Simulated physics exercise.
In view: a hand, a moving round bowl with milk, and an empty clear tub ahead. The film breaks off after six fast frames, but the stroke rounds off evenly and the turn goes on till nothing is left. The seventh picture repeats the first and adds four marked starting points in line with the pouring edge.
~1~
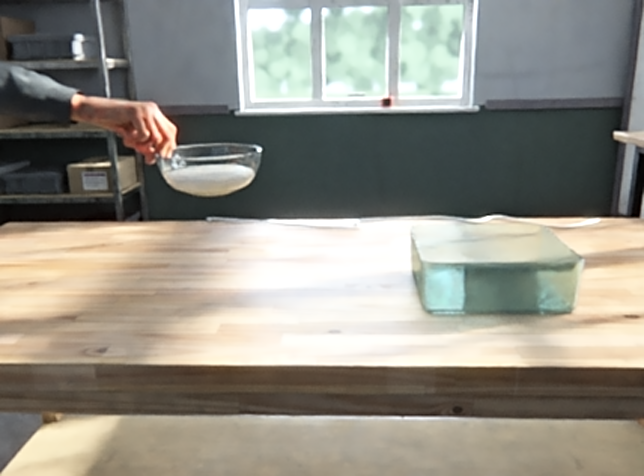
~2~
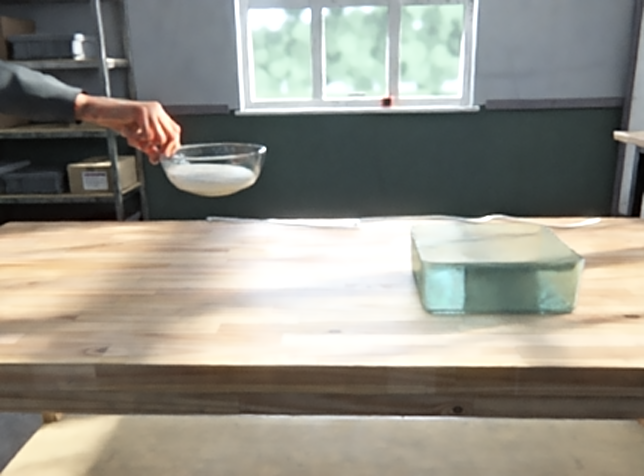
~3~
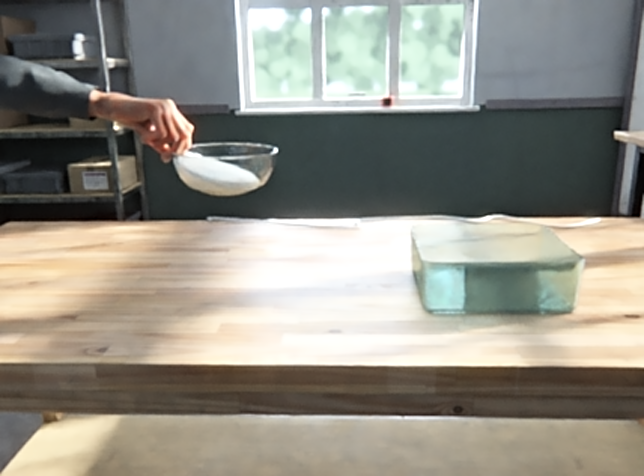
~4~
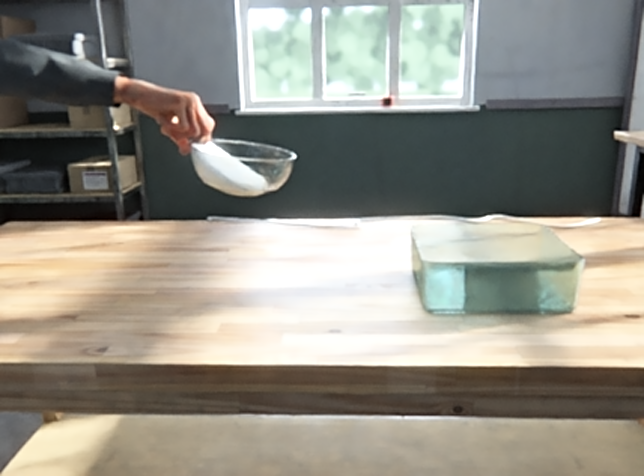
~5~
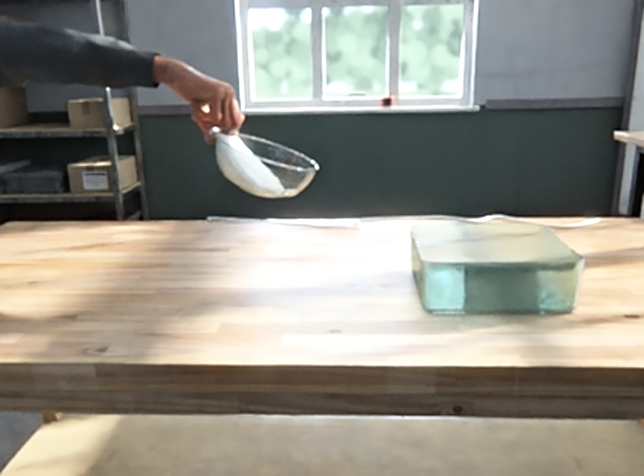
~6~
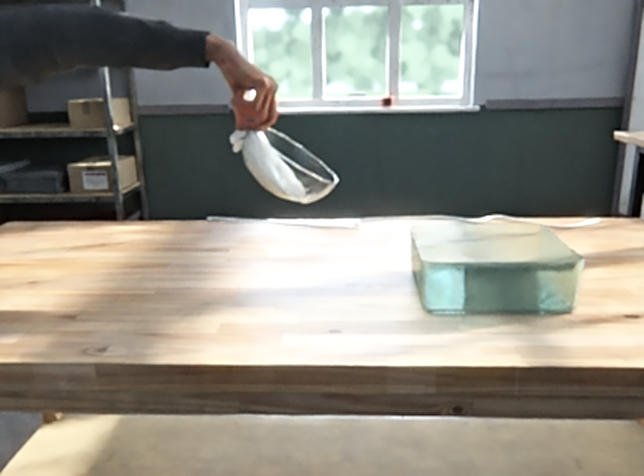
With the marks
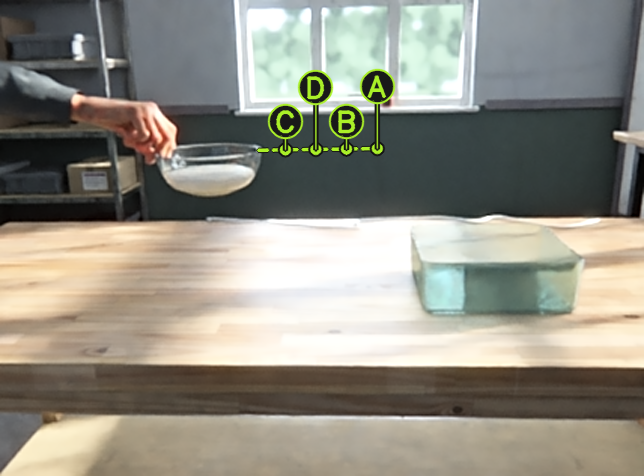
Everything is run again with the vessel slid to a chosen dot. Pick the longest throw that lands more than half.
The answer is dot C.
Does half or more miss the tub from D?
No.
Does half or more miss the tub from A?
No, not at all.
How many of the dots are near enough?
All of the four.
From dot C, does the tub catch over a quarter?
Yes, it does.
On the marked copy, A at (377, 148); B at (346, 149); C at (285, 149); D at (315, 149).
For dot A, about 68 % lands in the tub, 3 % falls short and 28 % goes beside or beyond.
For dot B, about 84 % lands in the tub, 8 % falls short and 8 % goes beside or beyond.
For dot C, about 67 % lands in the tub, 24 % falls short and 10 % goes beside or beyond.
For dot D, about 85 % lands in the tub, 12 % falls short and 4 % goes beside or beyond.
